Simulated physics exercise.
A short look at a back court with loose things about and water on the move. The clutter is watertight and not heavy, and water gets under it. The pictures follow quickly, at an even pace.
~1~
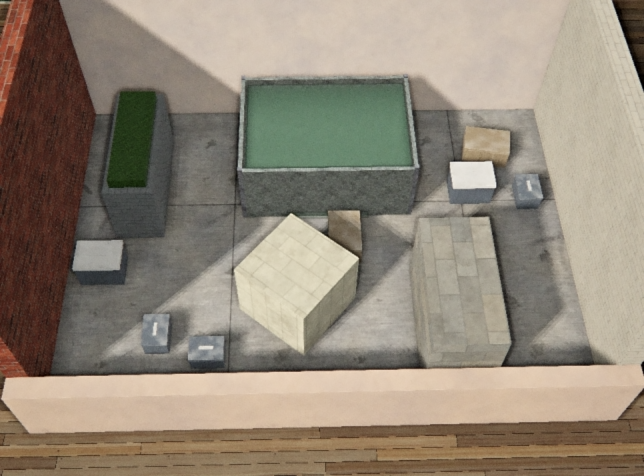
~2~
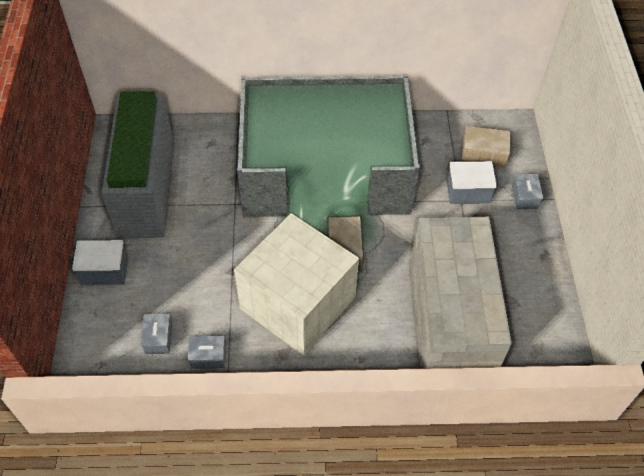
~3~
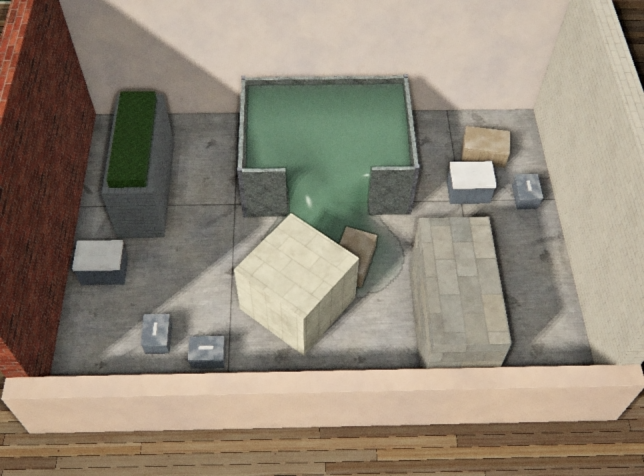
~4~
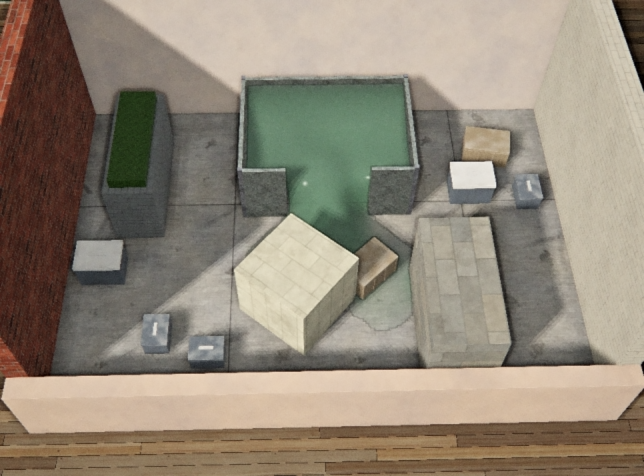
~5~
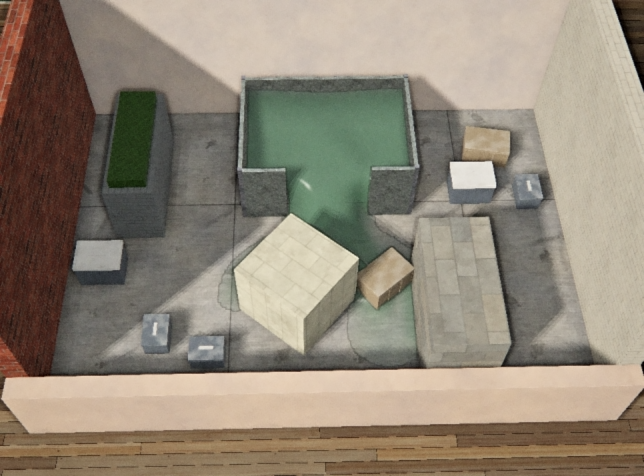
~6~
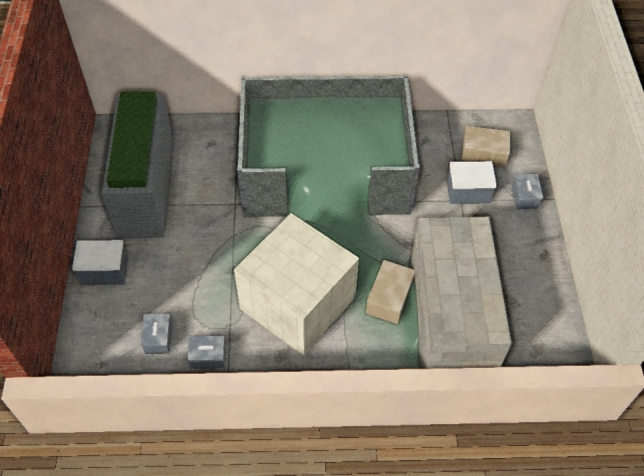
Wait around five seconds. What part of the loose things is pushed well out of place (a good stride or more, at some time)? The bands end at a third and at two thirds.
It is two thirds or above.
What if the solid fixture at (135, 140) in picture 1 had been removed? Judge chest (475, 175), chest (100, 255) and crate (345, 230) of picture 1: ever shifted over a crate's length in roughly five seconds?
In that order: Not that far, yes, shifted that much.
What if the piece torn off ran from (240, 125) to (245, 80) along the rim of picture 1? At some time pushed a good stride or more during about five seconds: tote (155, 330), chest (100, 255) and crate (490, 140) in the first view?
In that order: That far or more, swept aside, no.
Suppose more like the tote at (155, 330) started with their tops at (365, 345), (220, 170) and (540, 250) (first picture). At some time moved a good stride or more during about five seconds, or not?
One after the other: Swept aside, not that far, shifted that much.
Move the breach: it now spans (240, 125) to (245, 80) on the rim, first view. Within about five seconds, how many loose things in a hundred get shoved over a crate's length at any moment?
Close to 40 %.
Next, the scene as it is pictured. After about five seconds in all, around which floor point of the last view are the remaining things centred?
At about (291, 227).
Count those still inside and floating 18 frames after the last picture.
5 of them.
A moment on, 1 of 7 are well off their spots; 1 afloat.
Next, 3 of 7 are well off their spots; 3 afloat.
Later, 4 of 7 are well off their spots; 5 afloat.
In the end, 5 of 7 are well off their spots, and 5 have been at some point; 6 afloat.
